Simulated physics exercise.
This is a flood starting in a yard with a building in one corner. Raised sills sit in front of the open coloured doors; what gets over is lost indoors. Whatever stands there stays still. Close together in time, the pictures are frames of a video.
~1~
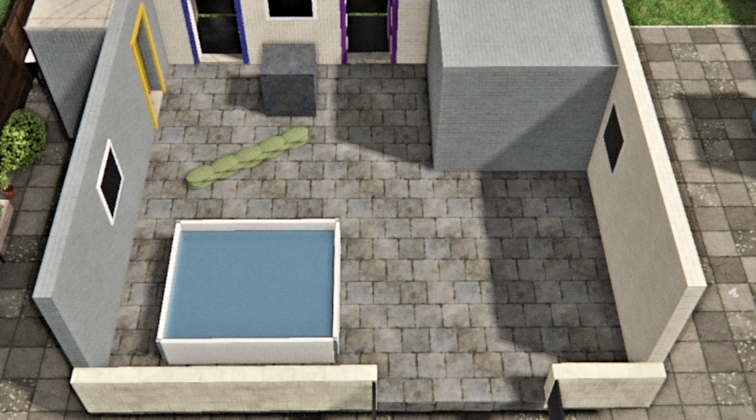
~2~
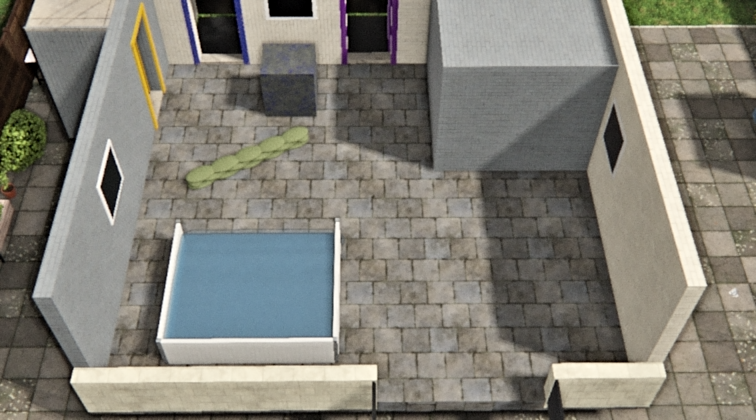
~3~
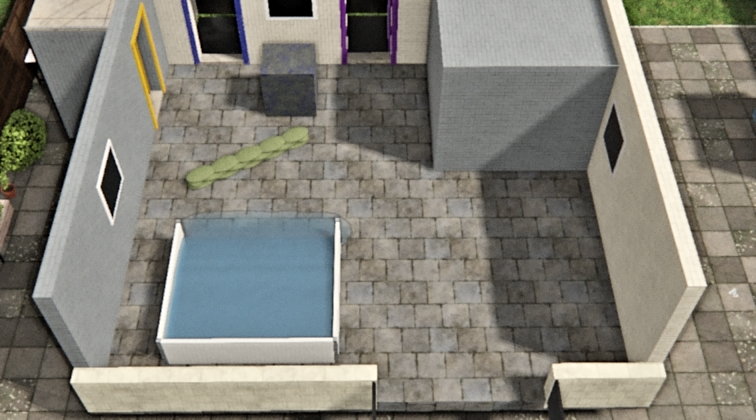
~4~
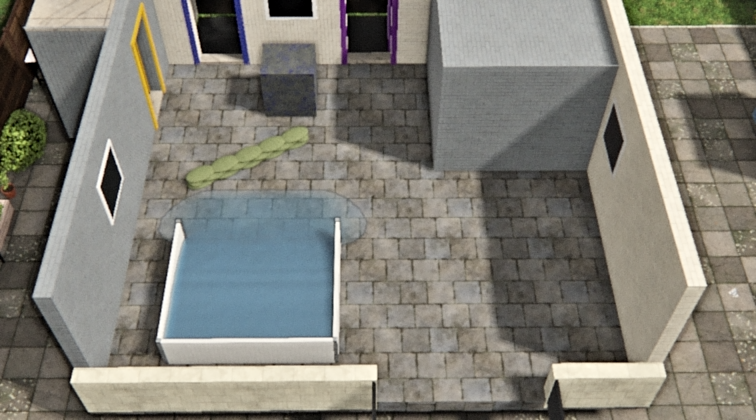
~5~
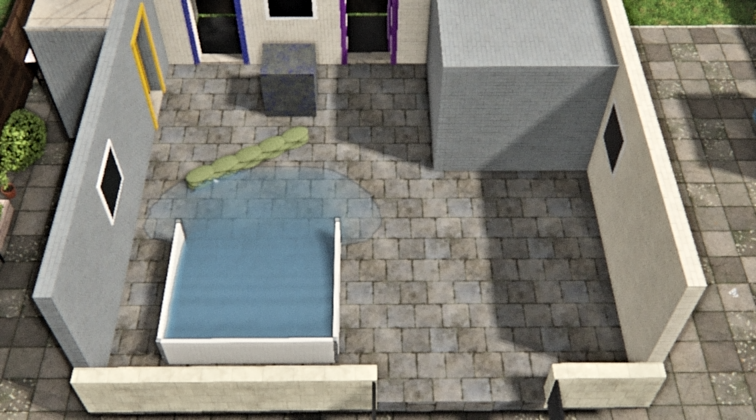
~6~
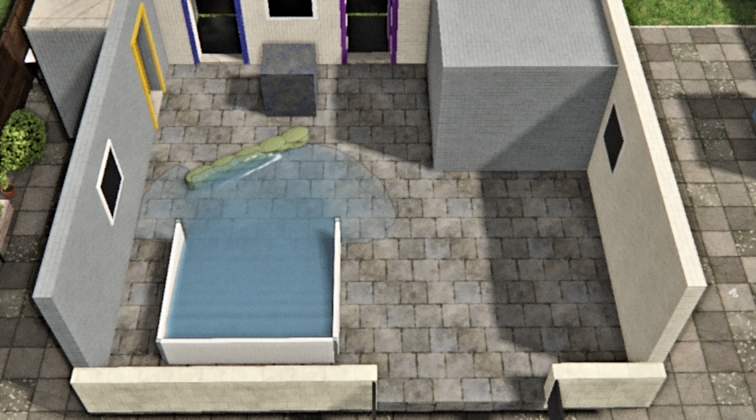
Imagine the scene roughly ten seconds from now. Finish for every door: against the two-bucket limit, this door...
The blue door surpasses it; the purple door surpasses it; the yellow door surpasses it.
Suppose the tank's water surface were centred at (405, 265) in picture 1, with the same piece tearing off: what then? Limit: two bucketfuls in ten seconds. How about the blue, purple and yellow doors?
Result - blue door fails to reach it, purple door crosses the threshold, yellow door crosses the threshold.
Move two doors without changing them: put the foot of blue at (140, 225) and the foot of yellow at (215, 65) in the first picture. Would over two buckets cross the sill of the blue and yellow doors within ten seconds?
Well, the blue door overshoots while the yellow door overshoots.
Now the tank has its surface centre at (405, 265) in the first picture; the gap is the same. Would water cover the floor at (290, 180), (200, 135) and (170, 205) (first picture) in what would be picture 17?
Soaked, bone-dry, bone-dry.
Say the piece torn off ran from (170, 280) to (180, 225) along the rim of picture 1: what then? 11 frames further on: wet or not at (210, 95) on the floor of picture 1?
At the point asked about: Soaked.
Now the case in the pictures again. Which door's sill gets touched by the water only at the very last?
The blue one.
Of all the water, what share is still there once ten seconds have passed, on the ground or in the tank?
88 %.
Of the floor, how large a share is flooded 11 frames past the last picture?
Estimate: Some 45 in a hundred.
A moment on, water covers 30 % of the floor; the blue door not reached, the purple door not reached, the yellow door not reached.
Next, water covers 45 % of the floor; the blue door not reached, the purple door under two buckets in, the yellow door wet at the sill, nothing in.
Then, water covers 55 % of the floor; the blue door under two buckets in, the purple door over two buckets in, the yellow door wet at the sill, nothing in.
Later, water covers 80 % of the floor; the blue door over two buckets in, the purple door far over two buckets in, the yellow door under two buckets in.
In the end, water covers 95 % of the floor; the blue door far over two buckets in, the purple door far over two buckets in, the yellow door over two buckets in.
